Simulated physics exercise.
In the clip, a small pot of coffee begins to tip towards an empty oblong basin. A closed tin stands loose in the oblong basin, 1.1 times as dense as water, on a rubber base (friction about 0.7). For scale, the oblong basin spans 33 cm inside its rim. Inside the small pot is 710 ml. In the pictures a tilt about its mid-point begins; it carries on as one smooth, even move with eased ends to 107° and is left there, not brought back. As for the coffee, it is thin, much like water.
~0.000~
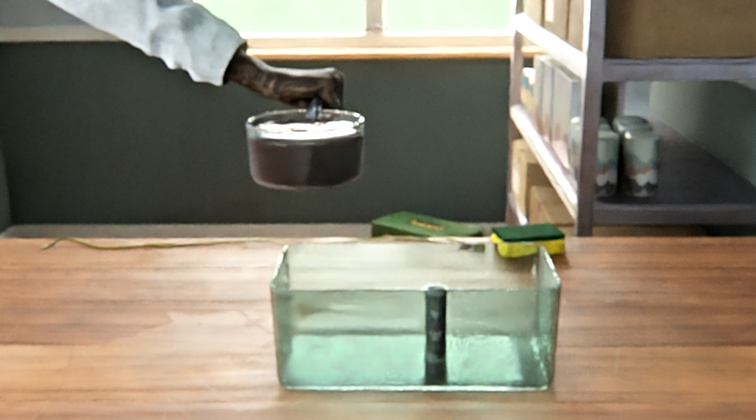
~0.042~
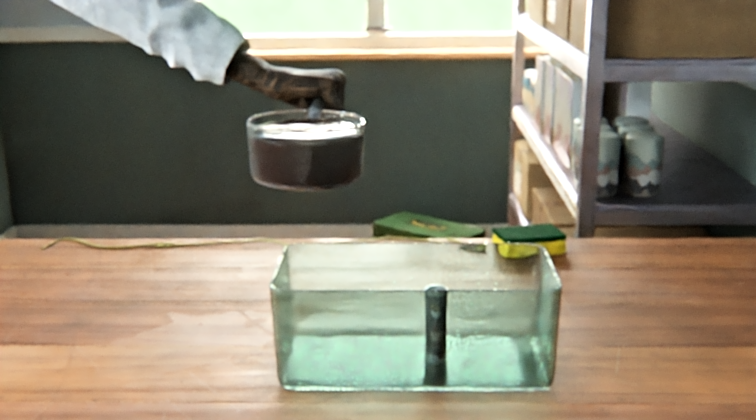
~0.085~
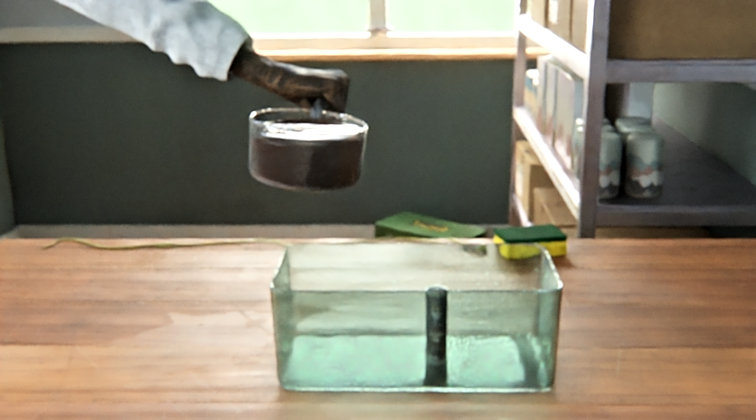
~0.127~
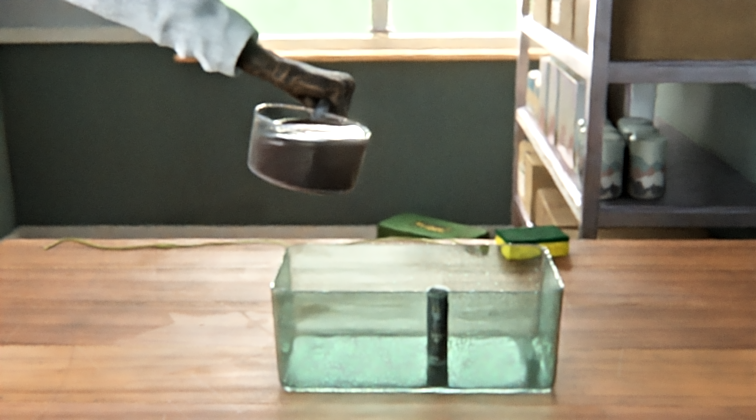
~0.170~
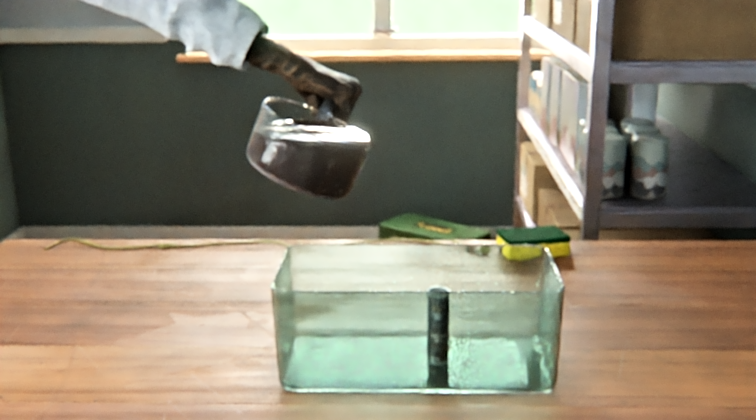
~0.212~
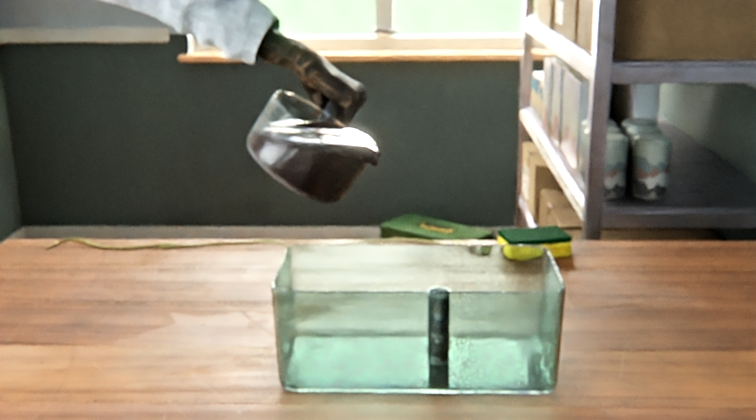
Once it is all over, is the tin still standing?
Looks to me like it can't hold out.
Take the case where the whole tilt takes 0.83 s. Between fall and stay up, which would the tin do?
The tin tumbles.
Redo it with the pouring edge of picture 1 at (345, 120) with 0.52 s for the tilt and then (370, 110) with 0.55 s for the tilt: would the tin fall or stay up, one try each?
Try 1: Tipped over; try 2: Tipped over.
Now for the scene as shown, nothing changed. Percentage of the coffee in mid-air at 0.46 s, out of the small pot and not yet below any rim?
Near 46 per cent at that time.
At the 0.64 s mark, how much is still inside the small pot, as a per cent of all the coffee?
About 3 % is still there.
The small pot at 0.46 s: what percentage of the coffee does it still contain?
About 20 per cent.
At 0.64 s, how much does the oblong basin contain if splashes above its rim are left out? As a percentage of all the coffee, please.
Close to 92 in a hundred.
By 0.46 s the tilt is 101° and 19 per cent is still to pour; the tin stands where it began.
By 0.64 s the tilt is 107° and 3 per cent is still to pour; the tin leans 8°.
By 0.83 s the tilt is 107° and 0 per cent is still to pour; the tin leans 56°.
By 1.04 s the tilt is 107° and 0 per cent is still to pour; the tin lies on its side.
At rest the tin lies on its side.
